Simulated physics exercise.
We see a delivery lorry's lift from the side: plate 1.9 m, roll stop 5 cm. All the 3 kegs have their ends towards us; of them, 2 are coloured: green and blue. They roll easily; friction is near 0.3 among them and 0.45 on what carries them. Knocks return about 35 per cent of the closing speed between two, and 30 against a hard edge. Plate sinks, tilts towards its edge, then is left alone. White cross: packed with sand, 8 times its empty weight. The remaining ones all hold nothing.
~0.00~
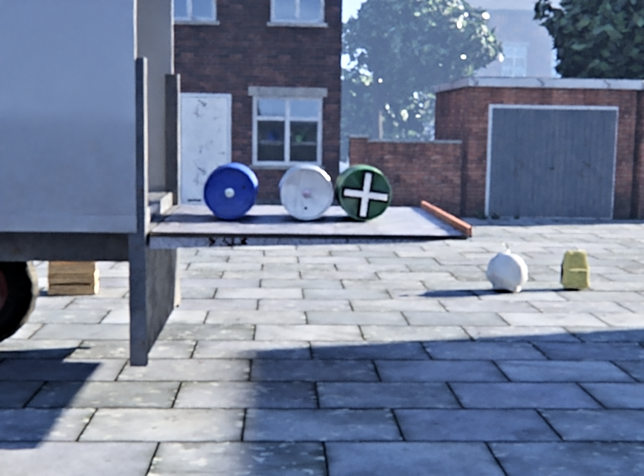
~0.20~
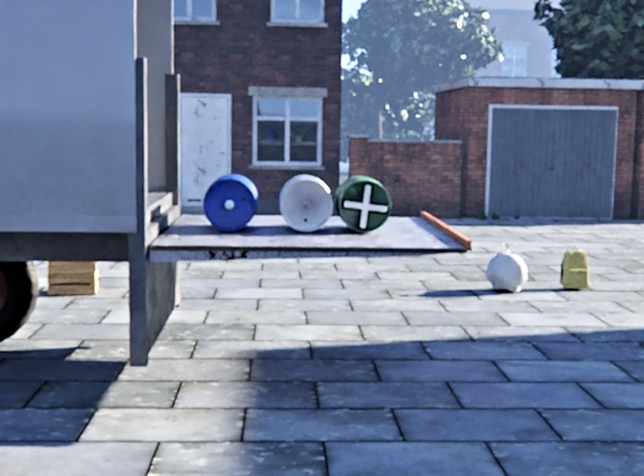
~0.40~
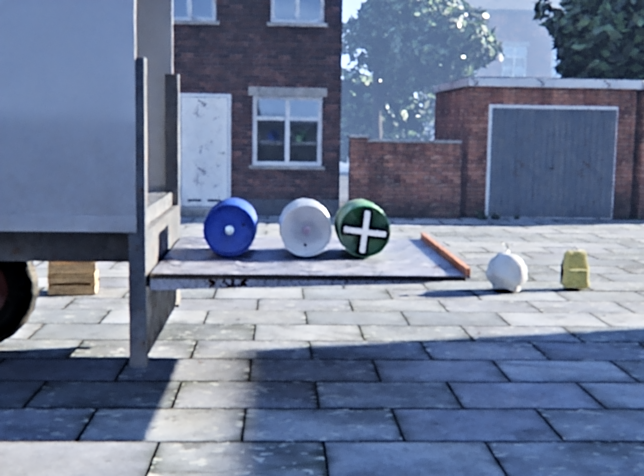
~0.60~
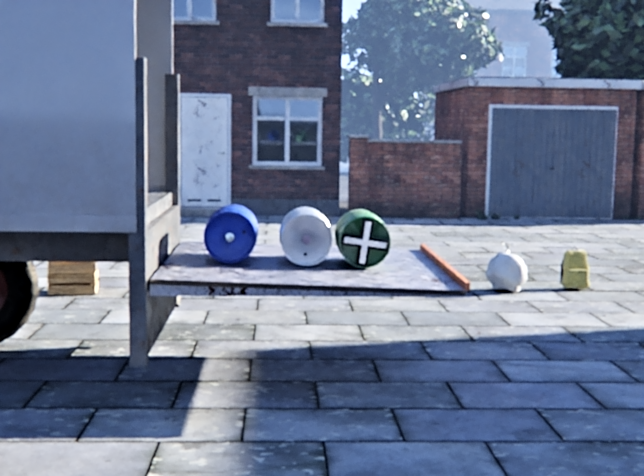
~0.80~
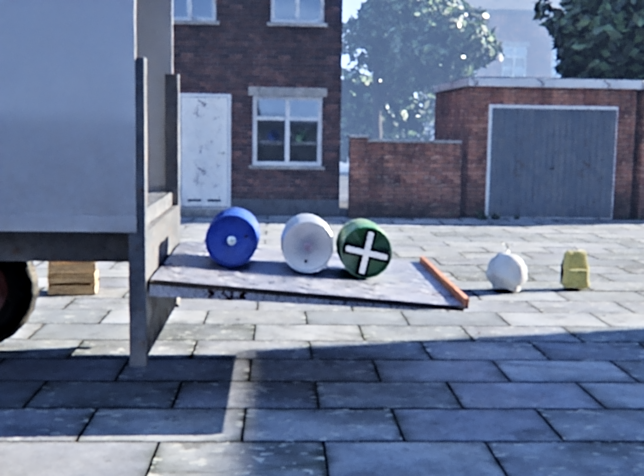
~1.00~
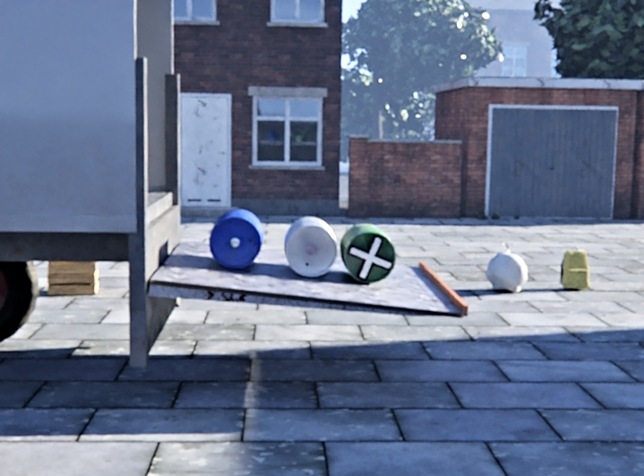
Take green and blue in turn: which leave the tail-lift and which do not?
Outcome - green keg is kept back, blue is kept back.
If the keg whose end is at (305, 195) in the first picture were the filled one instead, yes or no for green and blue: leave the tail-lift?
In that case green yes, blue no.
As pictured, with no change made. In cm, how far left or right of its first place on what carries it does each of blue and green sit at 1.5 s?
Blue 15 cm right, green 20 cm right.
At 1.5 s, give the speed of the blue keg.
0.4 m/s or so.
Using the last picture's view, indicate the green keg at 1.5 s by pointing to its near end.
I'd put it somewhere around (396, 261) in that view.
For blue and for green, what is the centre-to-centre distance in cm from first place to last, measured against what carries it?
For blue it's 60, and for green it's 40.
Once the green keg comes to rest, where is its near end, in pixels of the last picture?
In the last view it sits close to (429, 264).
By 1.5 s, green is on the plate, 35 cm from the stop, rolling right; blue is on the plate, 130 cm from the stop, rolling right; 0 of 3 are off.
By 2.1 s, green is on the plate, 10 cm from the stop; blue is on the plate, 95 cm from the stop, rolling right; 0 of 3 are off.
By 2.8 s, green is on the plate, 15 cm from the stop, rolling right; blue is on the plate, 90 cm from the stop; 0 of 3 are off.
Finally (3.5 s), green is on the plate, 10 cm from the stop; blue is on the plate, 85 cm from the stop; 0 of 3 are off.
